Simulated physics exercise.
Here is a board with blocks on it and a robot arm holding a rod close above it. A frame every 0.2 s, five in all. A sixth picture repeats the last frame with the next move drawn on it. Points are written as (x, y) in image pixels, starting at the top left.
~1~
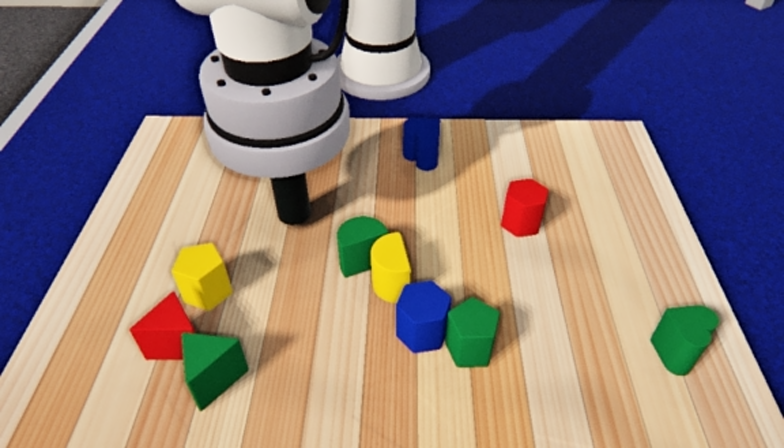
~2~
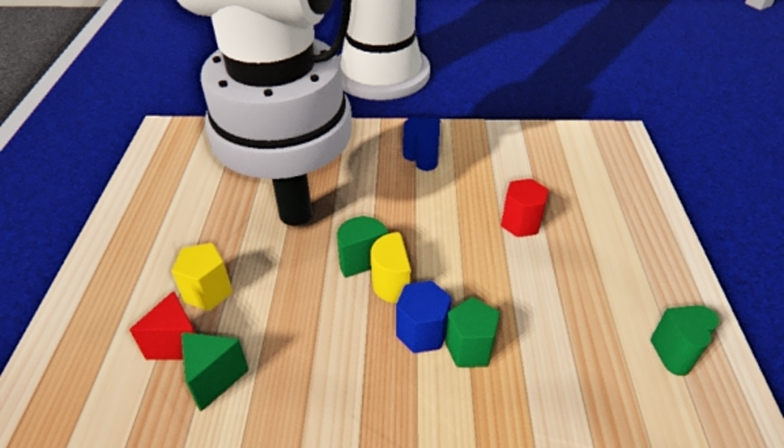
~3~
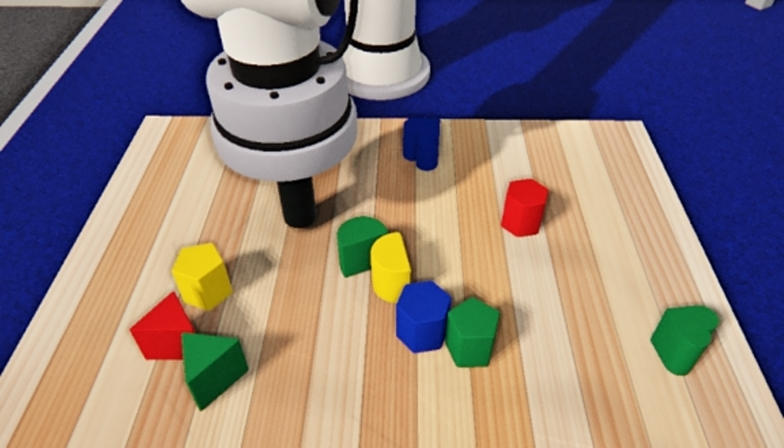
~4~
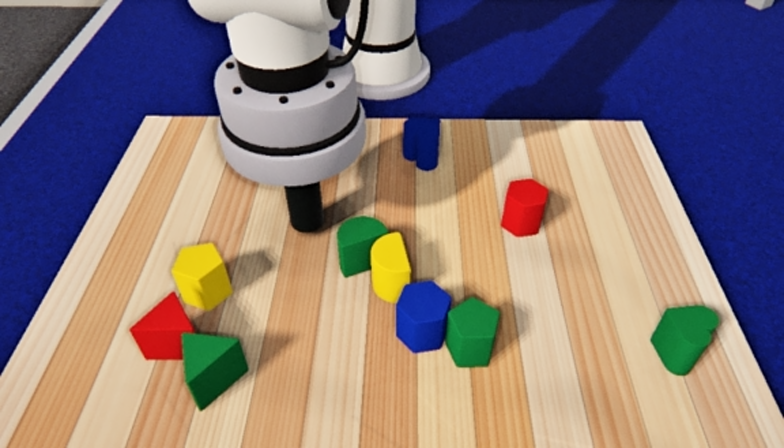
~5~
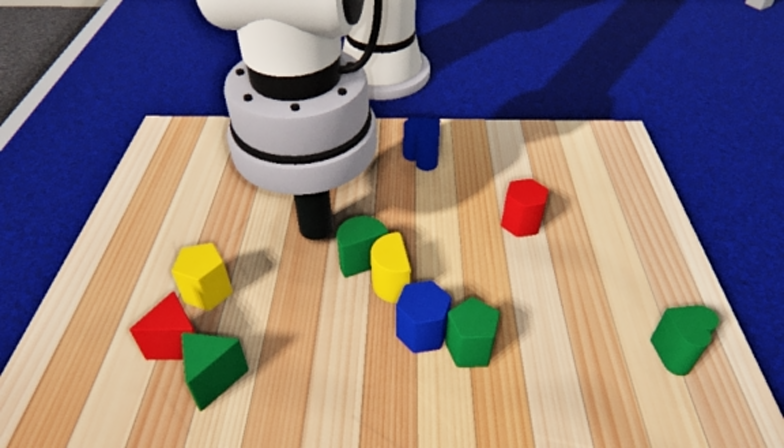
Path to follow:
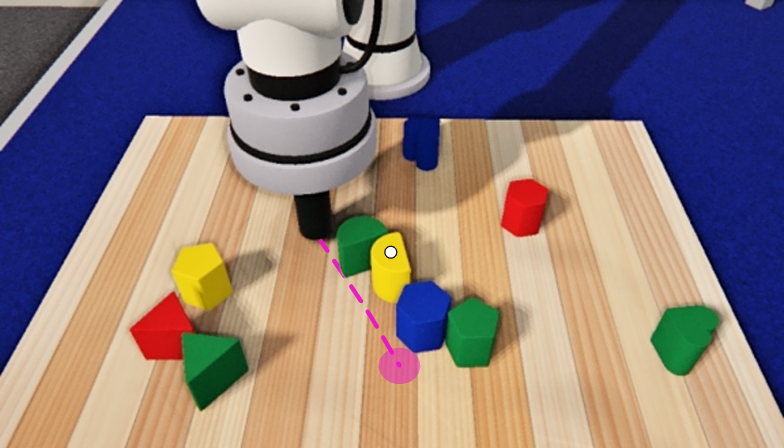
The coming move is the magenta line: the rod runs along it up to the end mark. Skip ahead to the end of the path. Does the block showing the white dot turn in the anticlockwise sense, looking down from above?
No, I don't think so.
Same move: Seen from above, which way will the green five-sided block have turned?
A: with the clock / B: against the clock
That would be A.
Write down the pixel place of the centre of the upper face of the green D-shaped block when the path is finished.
It is going to be at (382, 235).
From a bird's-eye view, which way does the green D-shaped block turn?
It makes a counterclockwise turn.
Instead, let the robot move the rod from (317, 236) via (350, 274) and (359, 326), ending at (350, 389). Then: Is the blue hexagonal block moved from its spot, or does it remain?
The blue hexagonal block keeps its place.
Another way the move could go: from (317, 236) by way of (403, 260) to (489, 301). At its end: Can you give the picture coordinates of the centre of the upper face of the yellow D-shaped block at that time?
Somewhere near (429, 295).
Drawn move, from (317, 236) directly to (399, 365); the dot is on the yellow D-shaped block.
On the path given first. One third of the way, rod (343, 267); green D-shaped block (379, 235), turned 50° anticlockwise; yellow D-shaped block (406, 257), turned 30° clockwise.
Two thirds of the way, rod (371, 310); green D-shaped block (382, 235), turned 50° anticlockwise; yellow D-shaped block (410, 257), turned 35° clockwise.
At the end, rod (400, 359); green D-shaped block (382, 235), turned 50° anticlockwise; yellow D-shaped block (410, 257), turned 35° clockwise; blue hexagonal block (437, 308), turned 40° anticlockwise; green five-sided block (489, 317), turned 20° clockwise.
